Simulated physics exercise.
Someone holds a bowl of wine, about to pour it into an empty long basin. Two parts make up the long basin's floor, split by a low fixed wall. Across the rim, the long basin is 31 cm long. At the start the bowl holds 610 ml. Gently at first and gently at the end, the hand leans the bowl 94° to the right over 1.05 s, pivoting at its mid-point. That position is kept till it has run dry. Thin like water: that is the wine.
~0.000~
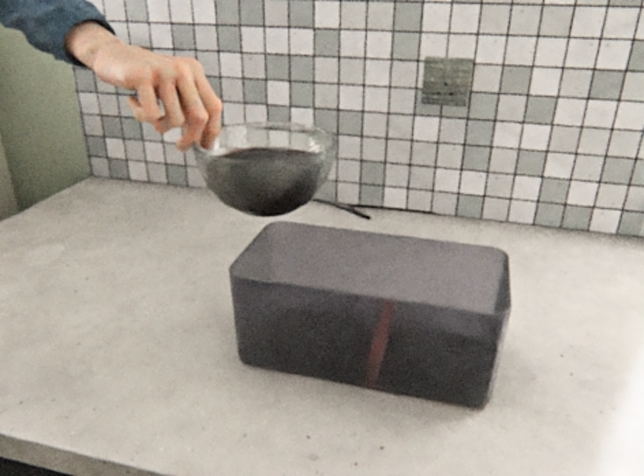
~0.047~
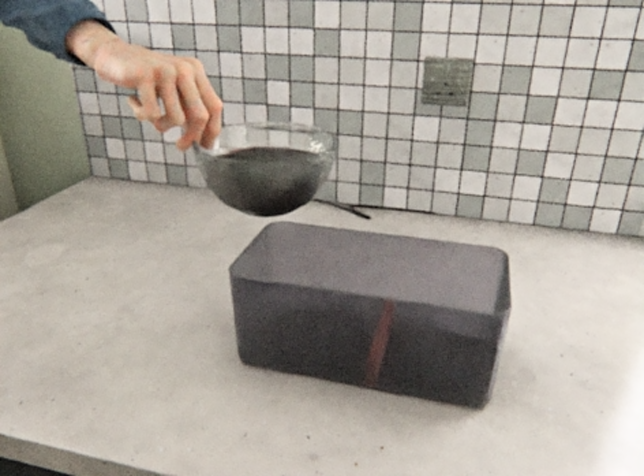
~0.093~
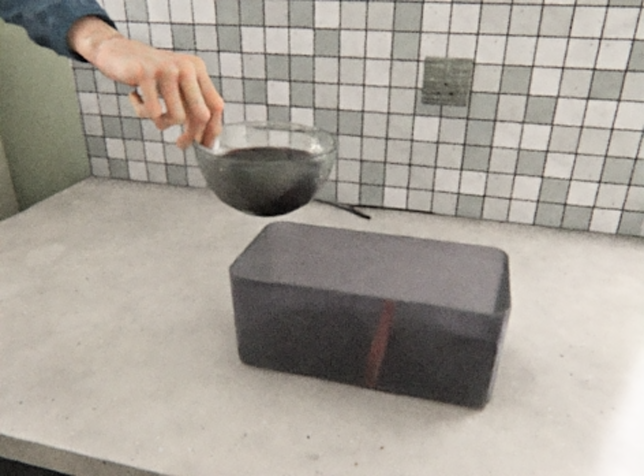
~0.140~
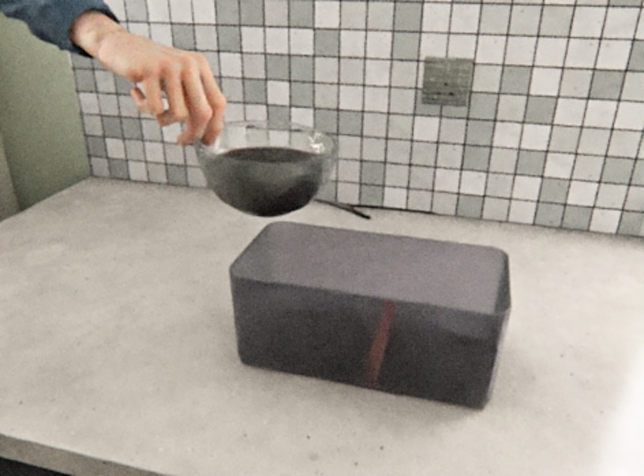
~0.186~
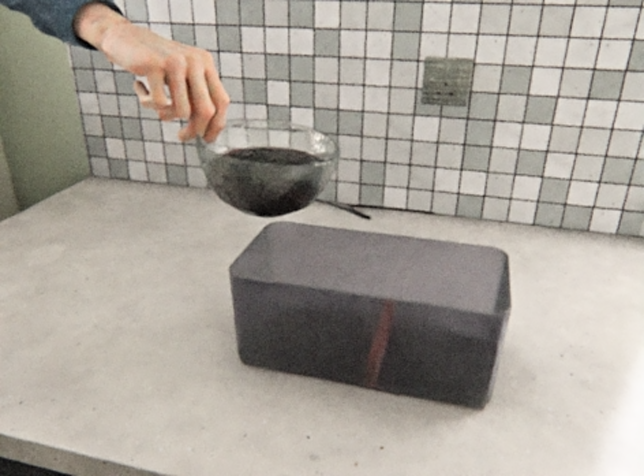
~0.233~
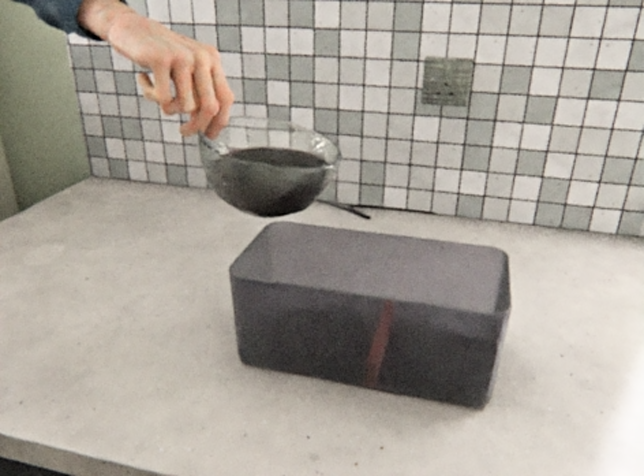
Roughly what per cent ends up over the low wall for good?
About 28 in every hundred.
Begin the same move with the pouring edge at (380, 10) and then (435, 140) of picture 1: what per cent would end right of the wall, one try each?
85 and 80 %.
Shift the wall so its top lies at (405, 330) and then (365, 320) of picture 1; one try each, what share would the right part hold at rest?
Around 5 and 55 percent, in that order.
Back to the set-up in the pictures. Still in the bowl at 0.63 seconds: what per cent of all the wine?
Near 64 in a hundred.
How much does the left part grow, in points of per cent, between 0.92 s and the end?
Roughly 14 per cent.
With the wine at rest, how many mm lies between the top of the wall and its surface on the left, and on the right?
On the left it's about 16 mm; on the right, about 24 mm.
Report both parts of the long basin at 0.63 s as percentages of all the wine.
Left roughly 10, right roughly 0.
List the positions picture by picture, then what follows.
The first picture shows tilt 0°; pouring edge (333, 148); surface from (211, 157) to (327, 168); the long basin's rim runs from (250, 246) to (509, 281); the wall's top is at (382, 329).
The second picture shows tilt 0°; pouring edge (334, 148); surface from (212, 157) to (328, 169).
The third picture shows tilt 2°; pouring edge (334, 150); surface from (212, 157) to (328, 169).
The fourth picture shows tilt 4°; pouring edge (335, 153); surface from (213, 156) to (329, 170).
The fifth picture shows tilt 7°; pouring edge (337, 157); surface from (214, 156) to (330, 172).
The sixth picture shows tilt 11°; pouring edge (338, 162); surface from (215, 157) to (332, 172).
By 0.63 s the tilt is 61° and 64 per cent is still to pour, 11 is left of the wall and 0 right of it.
By 0.92 s the tilt is 90° and 9 per cent is still to pour, 58 is left of the wall and 27 right of it.
By 1.22 s the tilt is 94° and 0 per cent is still to pour, 72 is left of the wall and 28 right of it.
By 1.55 s the tilt is 94° and 0 per cent is still to pour, 71 is left of the wall and 28 right of it.
At rest 71 per cent lies left of the wall, 28 right of it and 0 outside.
